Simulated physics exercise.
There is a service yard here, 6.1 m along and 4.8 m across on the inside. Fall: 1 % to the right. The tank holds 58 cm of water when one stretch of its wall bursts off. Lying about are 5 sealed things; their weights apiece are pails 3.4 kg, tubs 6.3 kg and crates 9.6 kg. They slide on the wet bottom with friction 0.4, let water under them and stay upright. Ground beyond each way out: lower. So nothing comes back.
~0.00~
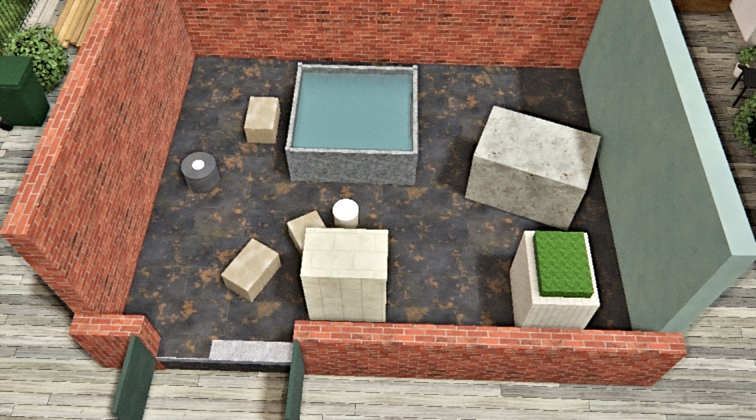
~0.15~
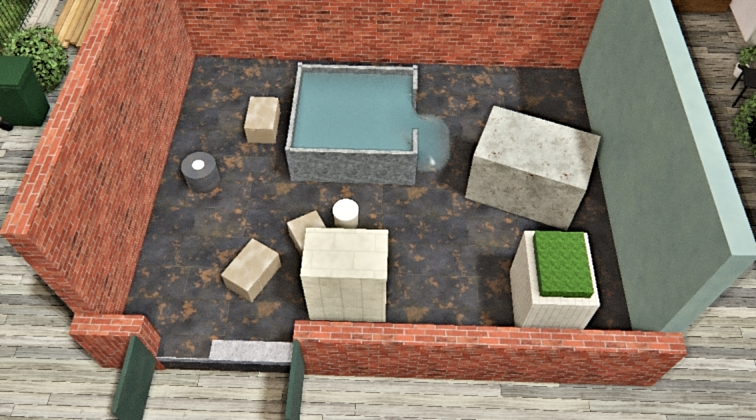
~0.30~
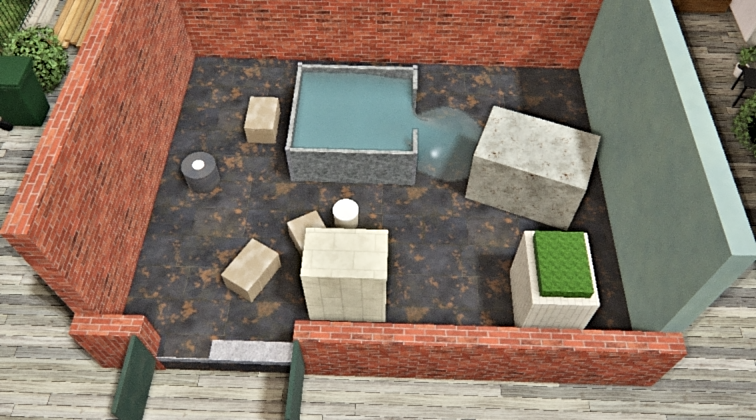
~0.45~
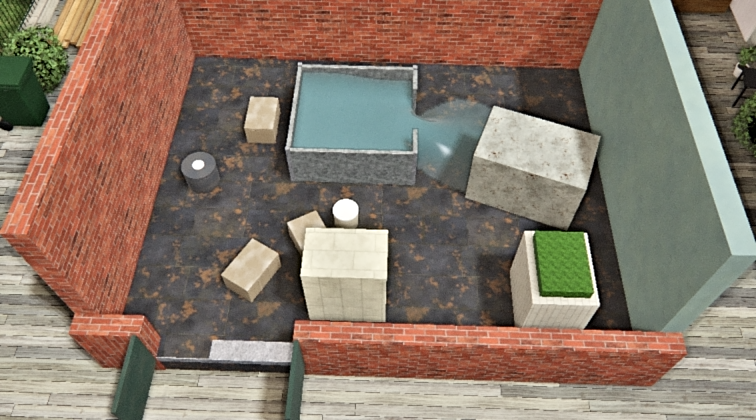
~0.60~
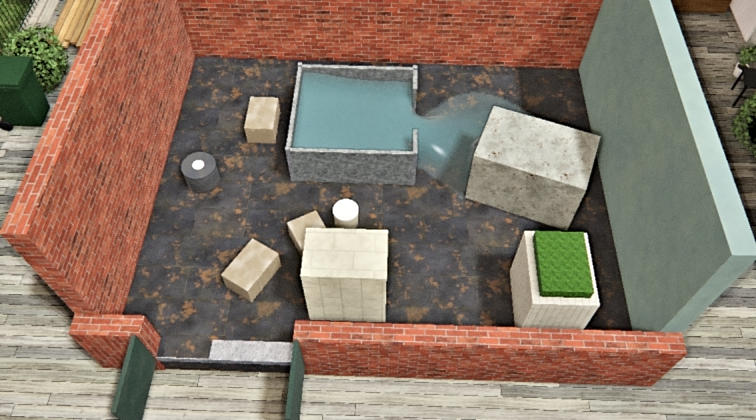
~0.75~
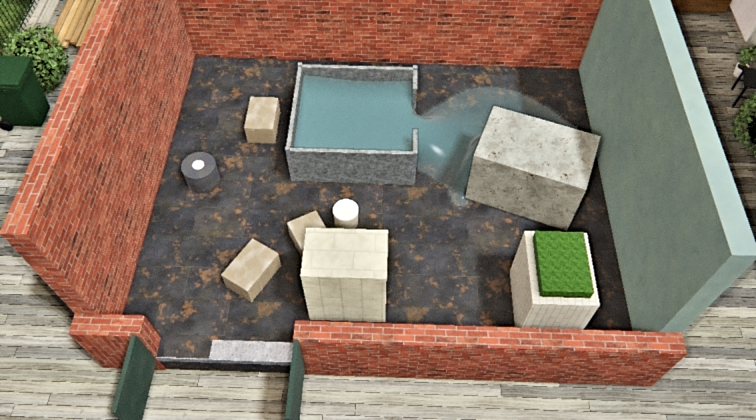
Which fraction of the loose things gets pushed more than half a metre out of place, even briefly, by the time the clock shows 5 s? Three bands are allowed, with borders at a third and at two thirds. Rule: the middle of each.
That would be less than a third of them.
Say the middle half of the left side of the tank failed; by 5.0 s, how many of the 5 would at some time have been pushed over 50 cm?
Then it comes to 3 of them.
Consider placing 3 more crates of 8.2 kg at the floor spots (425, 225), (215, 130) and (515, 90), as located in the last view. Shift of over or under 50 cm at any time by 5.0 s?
Result, in sequence: Above the mark / below the mark / above the mark.
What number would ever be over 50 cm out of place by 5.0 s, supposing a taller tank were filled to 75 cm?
Then 2 of them.
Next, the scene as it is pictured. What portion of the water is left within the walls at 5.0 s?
Remaining: Approx. 100 per cent.
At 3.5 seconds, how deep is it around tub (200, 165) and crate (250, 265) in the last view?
Roughly 0 and 2 cm.
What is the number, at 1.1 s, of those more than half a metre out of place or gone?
Result: 0.
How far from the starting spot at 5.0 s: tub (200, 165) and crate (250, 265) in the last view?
In turn: 0 cm, 0 cm.
After 1.1 s 0 of 5 are over 50 cm from their spots; 0 afloat.
After 2.2 s 0 of 5 are over 50 cm from their spots; 0 afloat.
After 3.5 s 0 of 5 are over 50 cm from their spots; 0 afloat.
After 5.0 s 0 of 5 are over 50 cm from their spots, and 0 have been at some point; 0 afloat.
